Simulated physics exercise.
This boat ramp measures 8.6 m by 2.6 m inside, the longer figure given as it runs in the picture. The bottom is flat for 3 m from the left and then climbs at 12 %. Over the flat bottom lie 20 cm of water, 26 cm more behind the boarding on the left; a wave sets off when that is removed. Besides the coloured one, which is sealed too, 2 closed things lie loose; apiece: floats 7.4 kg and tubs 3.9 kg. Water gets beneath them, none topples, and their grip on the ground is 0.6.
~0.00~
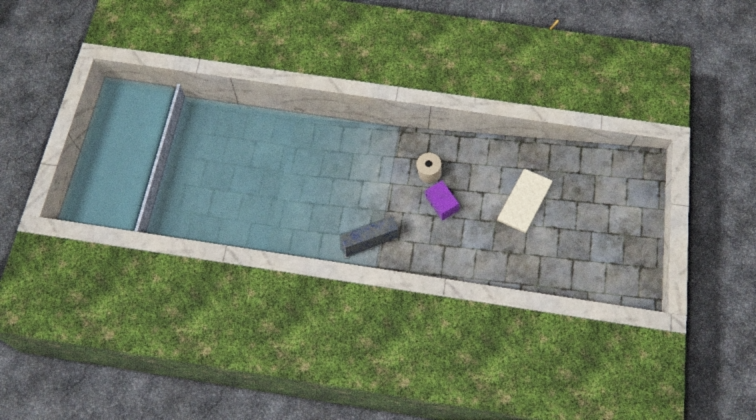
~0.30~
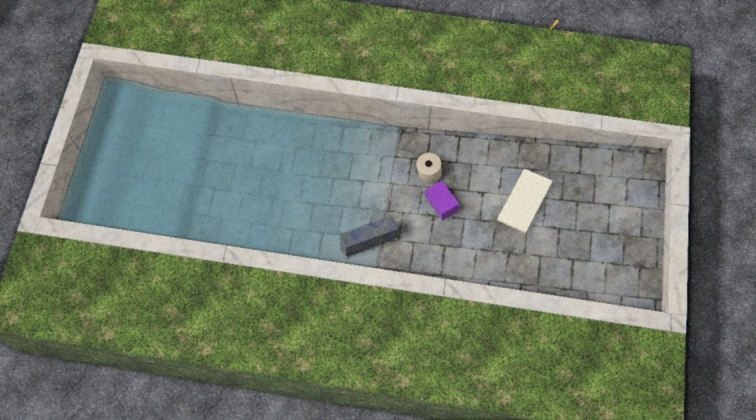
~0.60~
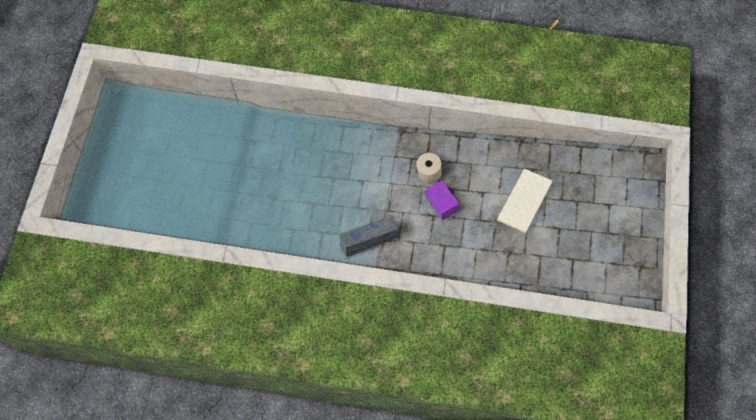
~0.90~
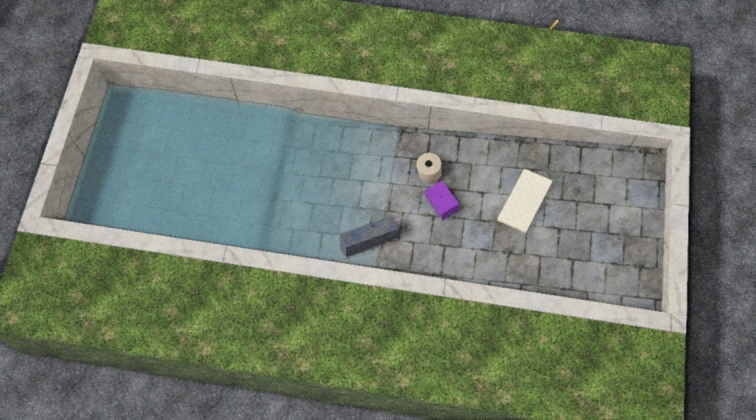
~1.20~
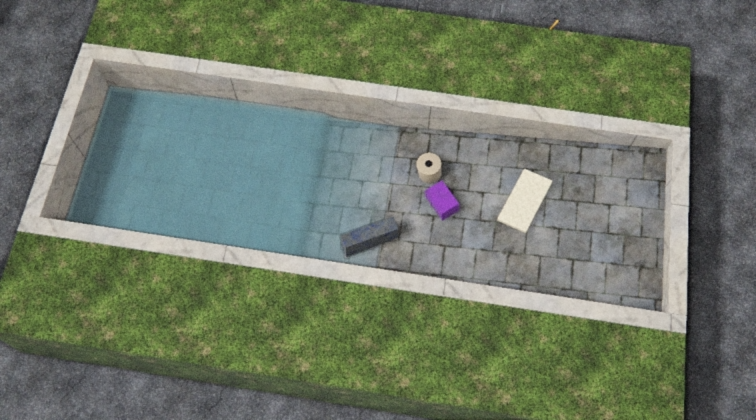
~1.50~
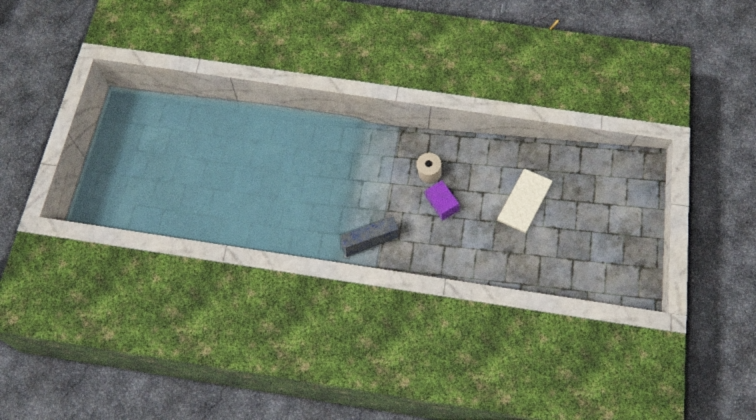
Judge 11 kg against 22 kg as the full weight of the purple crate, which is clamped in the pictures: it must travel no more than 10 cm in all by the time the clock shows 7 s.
Verdict: Only the larger load is enough.
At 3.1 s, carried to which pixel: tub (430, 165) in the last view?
Around (496, 168).
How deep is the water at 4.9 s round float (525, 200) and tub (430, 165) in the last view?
About 2 and 5 cm.
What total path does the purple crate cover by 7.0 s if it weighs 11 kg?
About 40 cm.
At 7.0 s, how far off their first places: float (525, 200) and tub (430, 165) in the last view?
In that order: 60 cm, 100 cm.
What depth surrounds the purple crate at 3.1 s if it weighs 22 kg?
Roughly 6 cm.
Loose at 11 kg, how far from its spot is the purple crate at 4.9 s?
About 40 cm.
After 2.1 s the purple crate would be 0 cm from its start with 11 kg and 0 cm from its start with 22 kg; 0 cm of water round it then.
After 3.1 s the purple crate would be 38 cm from its start with 11 kg and 2 cm from its start with 22 kg; 6 cm of water round it then.
After 4.9 s the purple crate would be 37 cm from its start with 11 kg and 2 cm from its start with 22 kg; 5 cm of water round it then.
After 7.0 s the purple crate would be 34 cm from its start with 11 kg and 1 cm from its start with 22 kg; 3 cm of water round it then.
